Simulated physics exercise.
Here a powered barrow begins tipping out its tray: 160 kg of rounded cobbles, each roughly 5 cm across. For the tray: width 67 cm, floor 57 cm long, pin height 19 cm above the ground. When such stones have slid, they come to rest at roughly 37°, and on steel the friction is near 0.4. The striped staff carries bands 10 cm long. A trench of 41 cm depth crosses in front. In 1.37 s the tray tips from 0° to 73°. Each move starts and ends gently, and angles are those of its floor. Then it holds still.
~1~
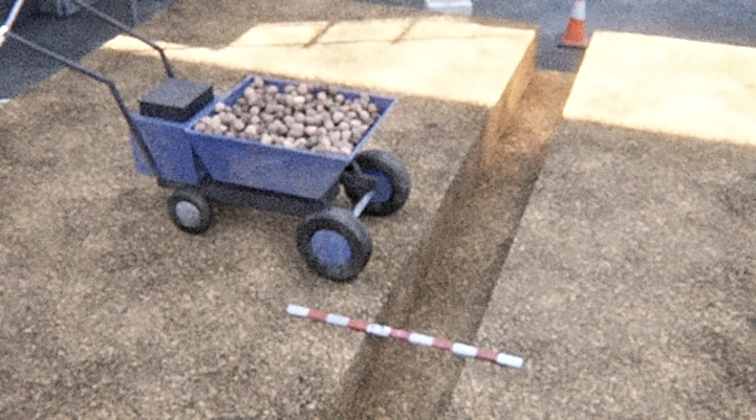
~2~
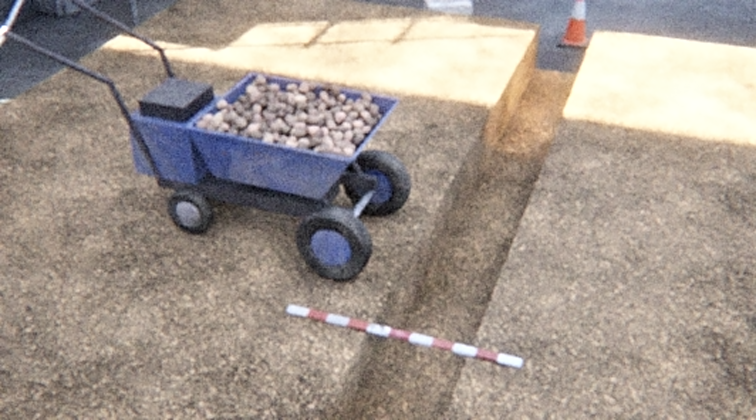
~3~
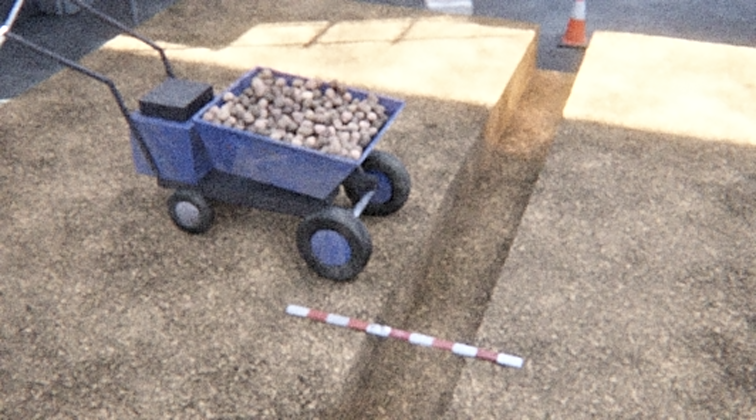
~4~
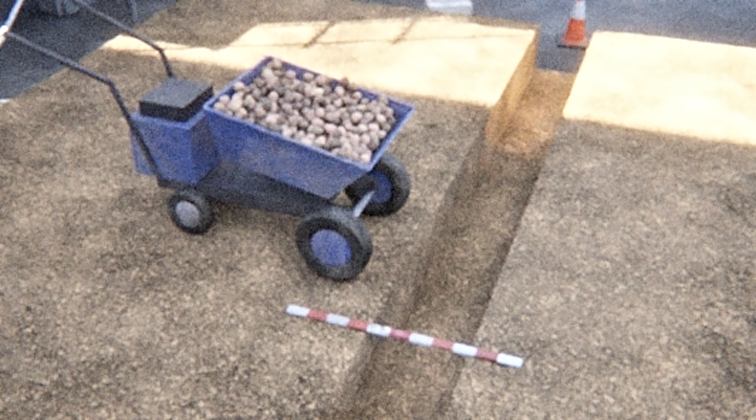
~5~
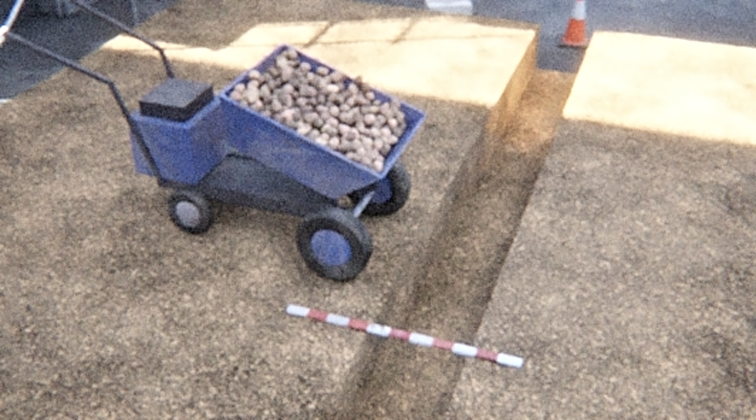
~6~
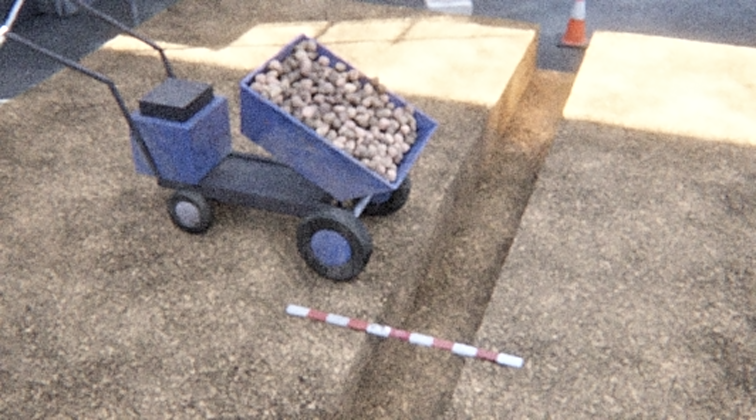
The blue tray of a small four-wheeled barrow, heaped with rounded grey-brown stones, starts almost level and tilts steadily, its rear rising toward the right-hand trench while the stones stay heaped inside. Seen from above at an angle, the barrow stands still at left on gravelly brown ground under a fixed camera. A red-and-white striped staff lies across the narrow trench in front, with an orange cone beyond.
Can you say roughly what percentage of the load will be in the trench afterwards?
Roughly 71 per cent, I would say.
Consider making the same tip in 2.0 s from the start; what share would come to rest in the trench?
Near 80 per cent.
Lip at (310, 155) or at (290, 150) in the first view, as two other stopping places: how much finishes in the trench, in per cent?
Roughly 100 per cent, then 100 per cent.
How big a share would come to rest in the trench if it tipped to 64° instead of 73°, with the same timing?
I'd expect around 65 in a hundred.
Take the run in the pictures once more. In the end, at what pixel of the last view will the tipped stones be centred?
In the last view, about (479, 317).
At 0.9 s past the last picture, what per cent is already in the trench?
Close to 30 per cent has got there by then.
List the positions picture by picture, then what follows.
The tray is at 0°, its lip at (348, 160); the top of the load is at (297, 94), in the first frame.
The tray is at 1°, its lip at (351, 161); the top of the load is at (289, 92), in the second frame.
The tray is at 6°, its lip at (358, 164); the top of the load is at (280, 86), in the third frame.
Lip at (369, 169), floor tilted 12°, highest stones at (273, 79), in the fourth frame.
Lip at (382, 178), floor tilted 19°, highest stones at (282, 67), in the fifth frame.
The tray is at 28°, its lip at (395, 189); the top of the load is at (299, 58), in the sixth frame.
Then, 0.4 s after the last picture the floor is at 62°, 99 % in the tray, 1 % in the trench; the foremost stones are at (450, 226).
Then, 0.9 s after the last picture the floor is at 73°, 55 % in the tray, 28 % in the trench, 17 % past the trench; the foremost stones are at (574, 276).
Then, 1.2 s after the last picture the floor is at 73°, 25 % in the tray, 46 % in the trench, 29 % past the trench; the foremost stones are at (678, 301).
Then, 3.2 s after the last picture the floor is at 73°, 0 % in the tray, 71 % in the trench, 29 % past the trench; the foremost stones are at (749, 311).
